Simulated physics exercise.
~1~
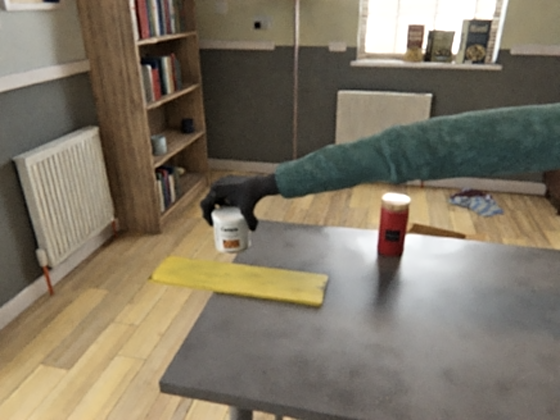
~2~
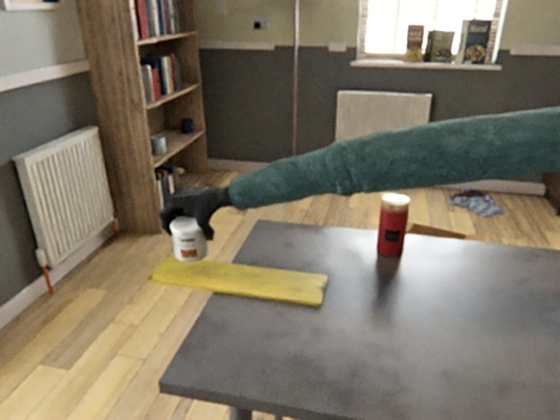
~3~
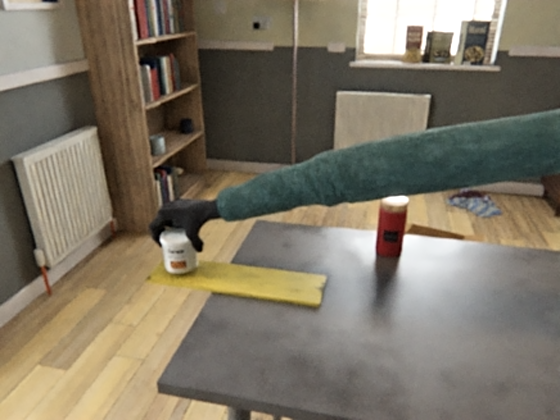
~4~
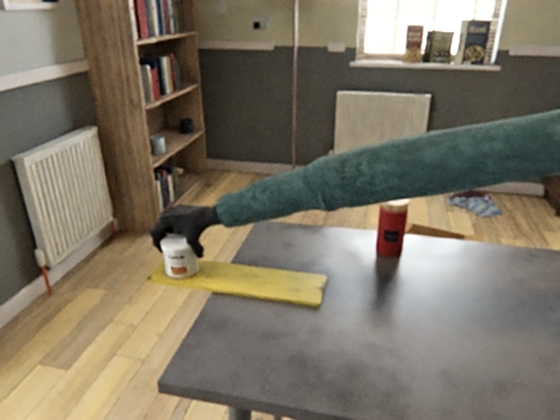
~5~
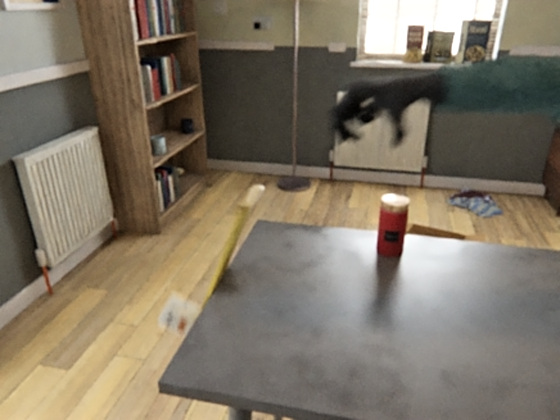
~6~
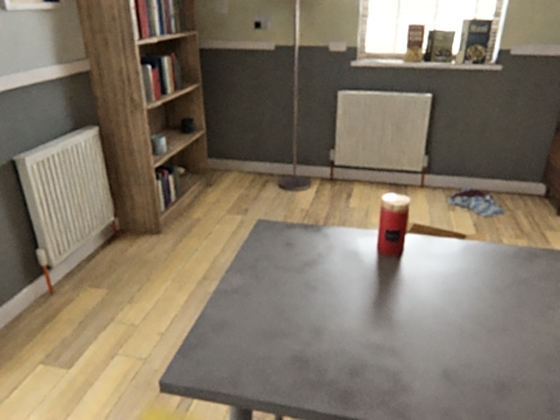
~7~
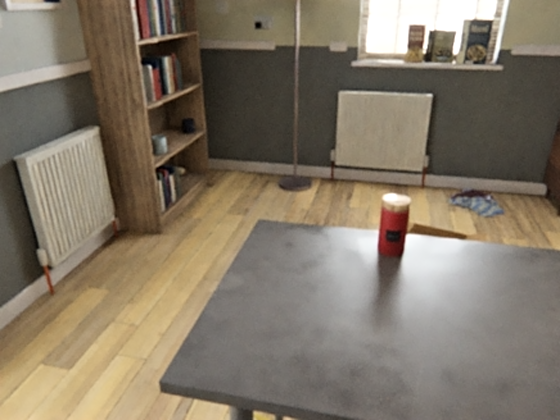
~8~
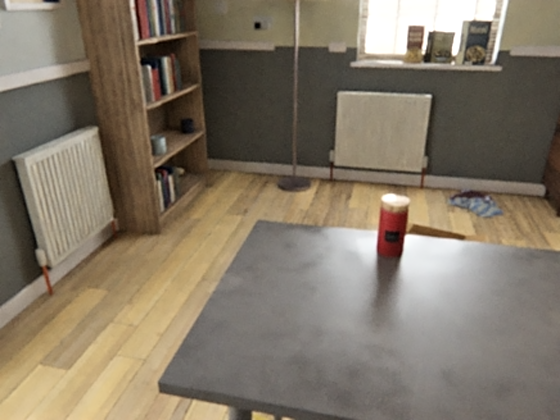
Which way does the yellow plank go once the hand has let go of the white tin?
The yellow plank goes down, tipping off the left edge of the table and falling towards the floor.
